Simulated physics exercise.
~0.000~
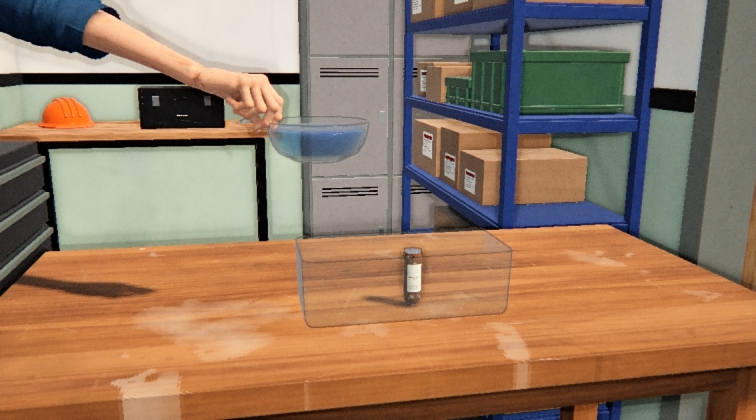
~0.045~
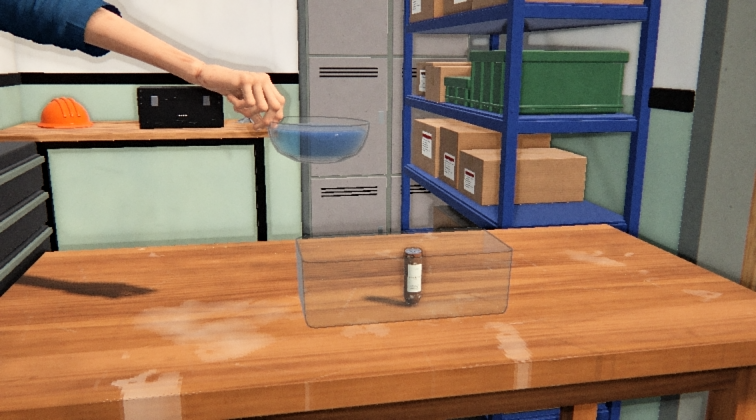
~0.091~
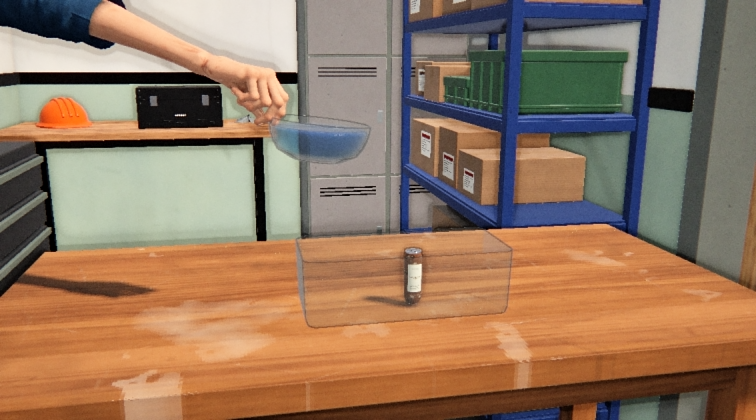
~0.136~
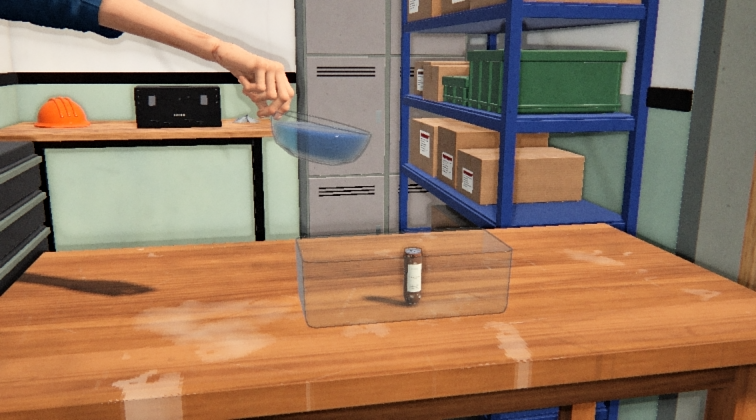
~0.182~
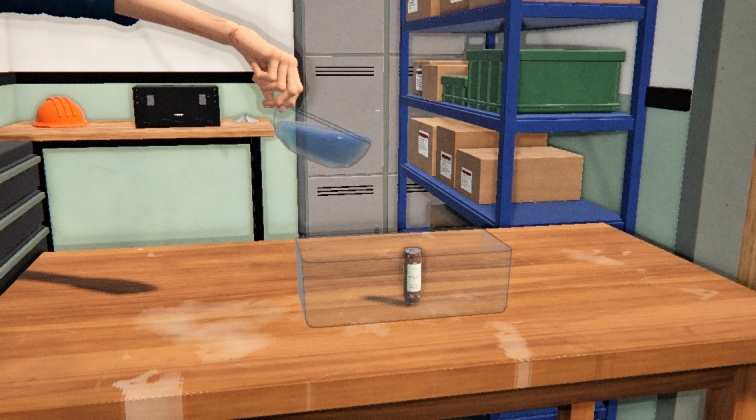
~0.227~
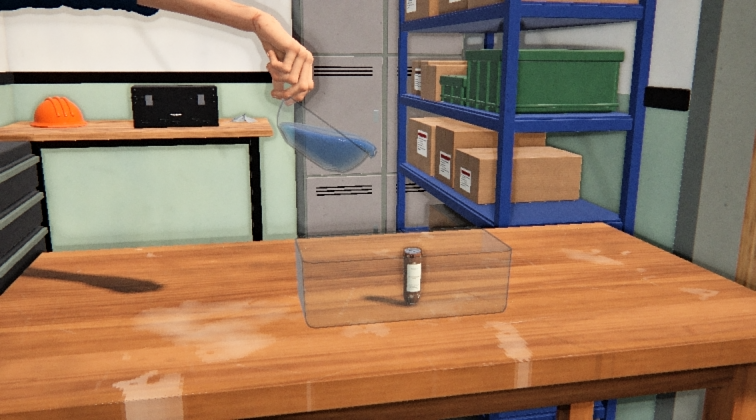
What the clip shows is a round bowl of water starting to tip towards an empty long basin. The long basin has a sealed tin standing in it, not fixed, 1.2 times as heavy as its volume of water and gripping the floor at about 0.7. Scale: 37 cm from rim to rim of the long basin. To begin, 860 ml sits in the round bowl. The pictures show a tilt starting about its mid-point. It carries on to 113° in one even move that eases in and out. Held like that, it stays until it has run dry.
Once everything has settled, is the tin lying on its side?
Yes, it is tipped.
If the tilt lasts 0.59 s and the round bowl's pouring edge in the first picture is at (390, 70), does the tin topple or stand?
Then it stays on its base.
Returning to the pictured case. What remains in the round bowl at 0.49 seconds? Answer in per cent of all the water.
I'd estimate some 4 % remains.
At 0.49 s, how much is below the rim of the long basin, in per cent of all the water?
About 46%.
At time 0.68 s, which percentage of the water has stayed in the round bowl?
Remaining share: Approx. 0 %.
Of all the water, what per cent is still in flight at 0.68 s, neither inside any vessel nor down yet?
Near 2 in a hundred.
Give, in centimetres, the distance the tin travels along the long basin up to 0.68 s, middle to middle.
Estimate: Around 3 cm.
By 0.49 s the tilt is 105° and 4 per cent is still to pour; the tin stands where it began.
By 0.68 s the tilt is 113° and 0 per cent is still to pour; the tin leans 17°.
By 0.87 s the tilt is 113° and 0 per cent is still to pour; the tin lies on its side.
By 1.09 s the tilt is 113° and 0 per cent is still to pour; the tin lies on its side.
At rest the tin lies on its side.
